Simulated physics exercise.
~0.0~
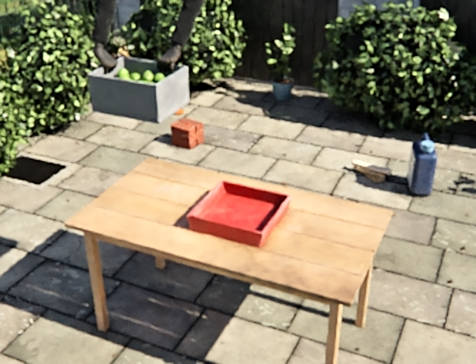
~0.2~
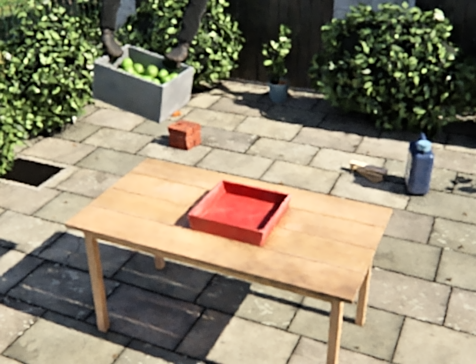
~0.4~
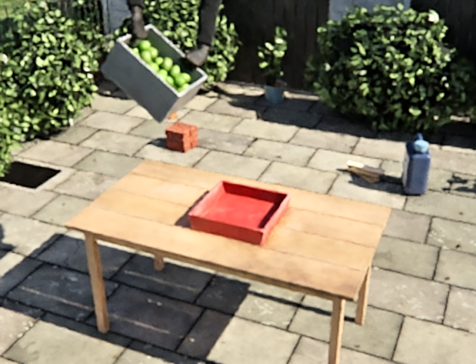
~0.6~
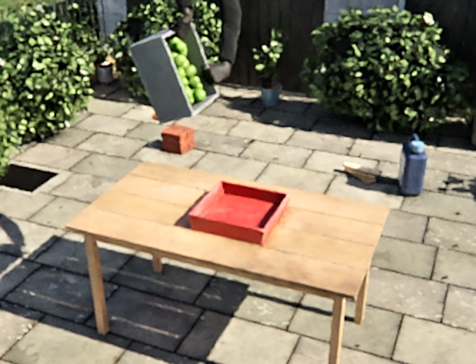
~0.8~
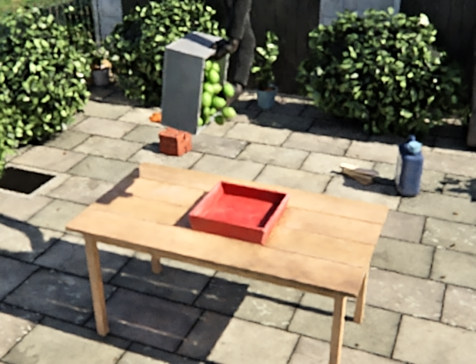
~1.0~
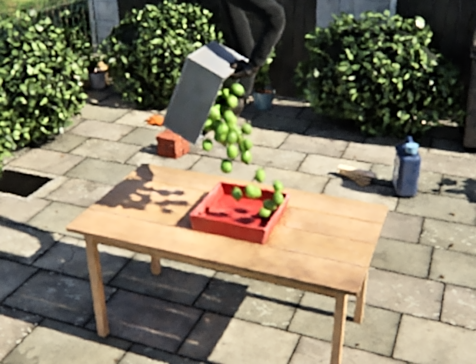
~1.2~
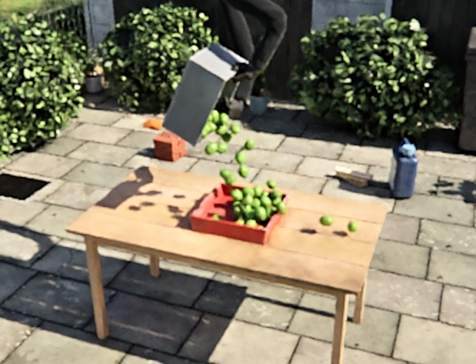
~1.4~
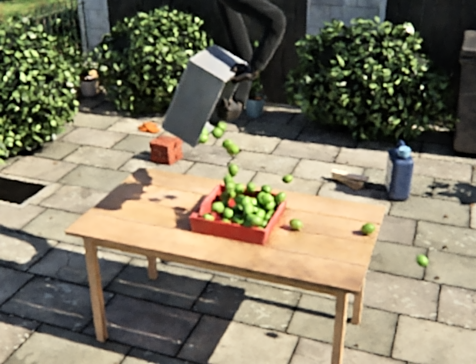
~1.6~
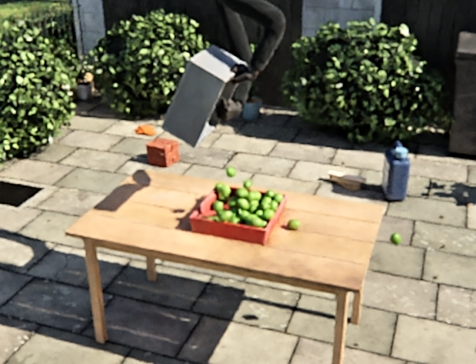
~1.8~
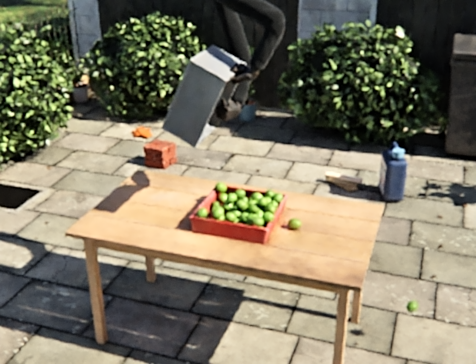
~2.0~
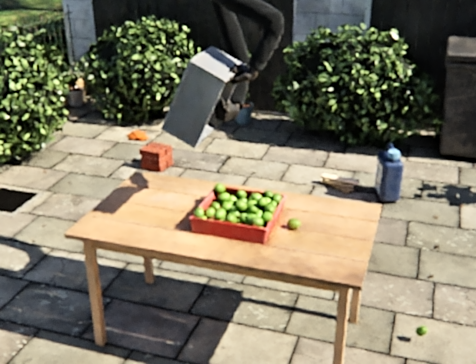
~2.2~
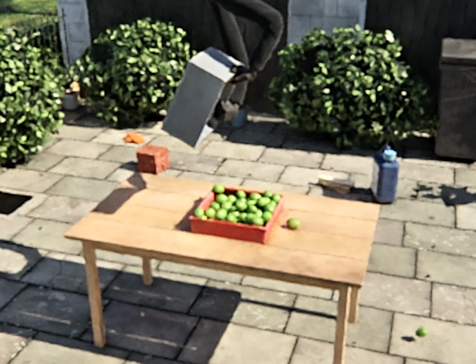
At the start, a grey tote of green limes sits on a paved patio behind a wooden table holding an empty red tub, with dark arms reaching down to it. The arms lift the tote and tilt it to the right as it moves toward the table. It tips past upright onto its side, and limes begin to spill over its edge. They tumble down into the tub and pile up, while a few bounce off to the right. The tote is held still, tipped over, as the last limes drop. Finally, the tub is heaped with limes, one rests beside it on the table, and another lies on the paving.
